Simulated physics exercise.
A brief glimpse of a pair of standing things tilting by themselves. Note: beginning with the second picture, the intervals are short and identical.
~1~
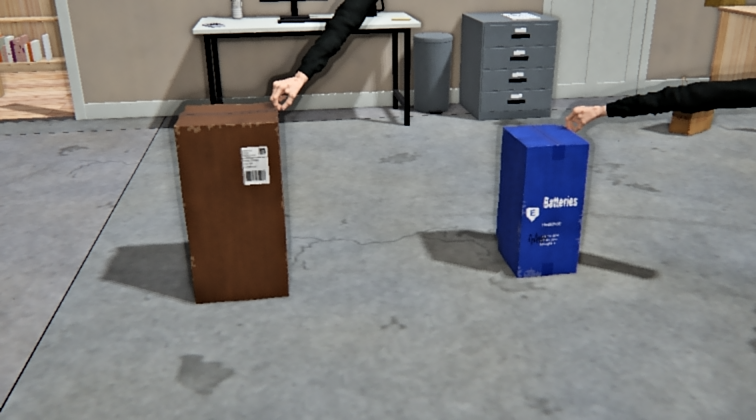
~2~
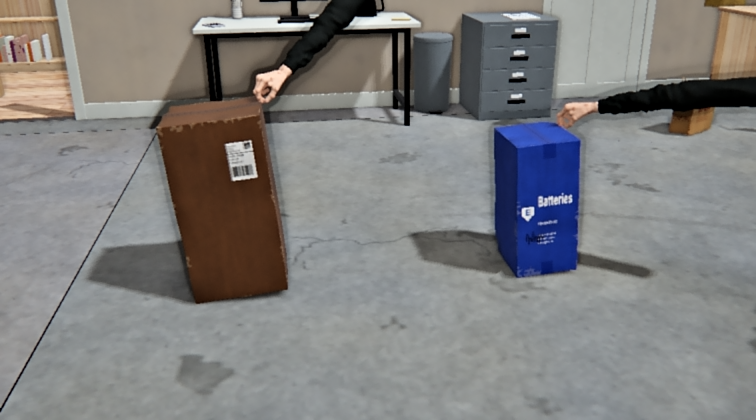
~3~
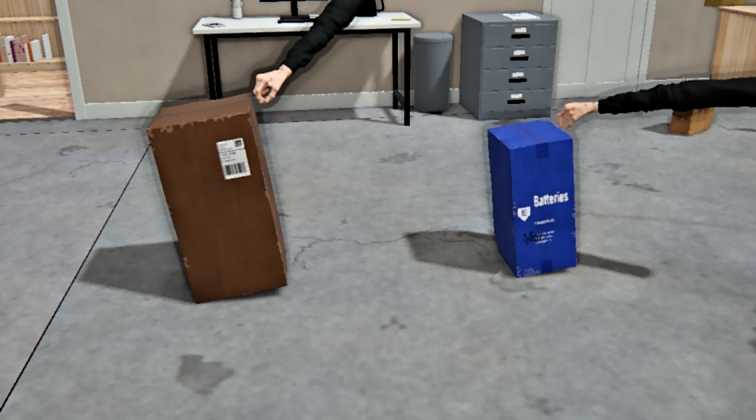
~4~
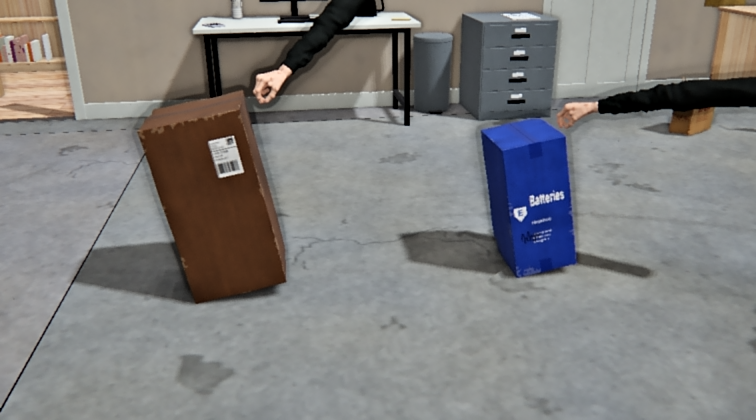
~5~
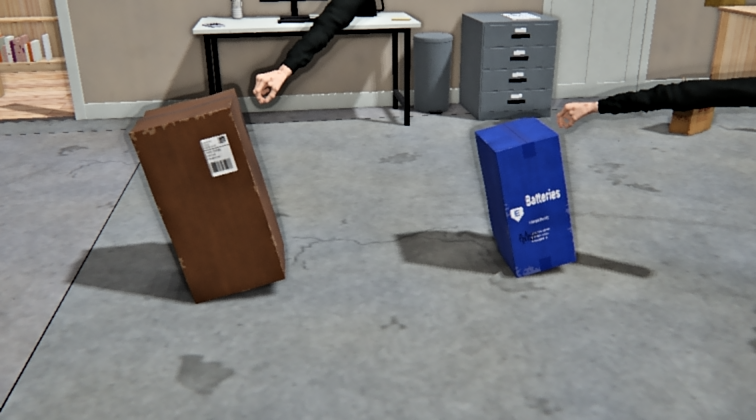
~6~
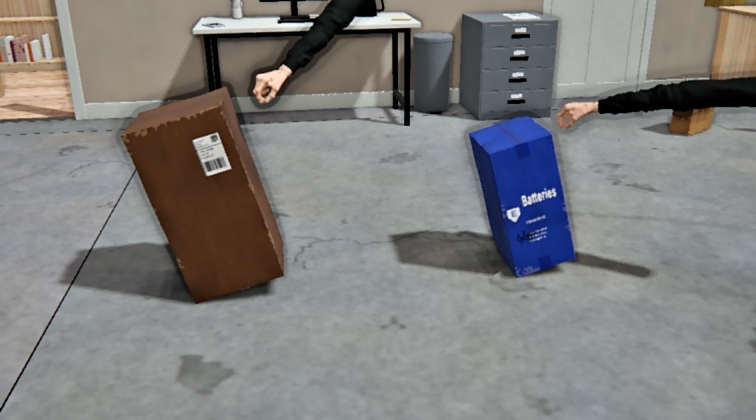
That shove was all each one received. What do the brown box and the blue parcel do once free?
My prediction: The brown box ends up lying down; the blue parcel ends up lying down.
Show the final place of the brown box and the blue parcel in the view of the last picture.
The first ends near (100, 251), the second near (442, 239).
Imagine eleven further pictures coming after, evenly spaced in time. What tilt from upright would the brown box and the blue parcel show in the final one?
Roughly 35° and 40°.
Then, 0.24 s past the last view, brown box 39° off upright near (167, 197); blue parcel 45° off upright near (484, 201).
Finally, the brown box topples, near (100, 251); the blue parcel topples, near (442, 240).
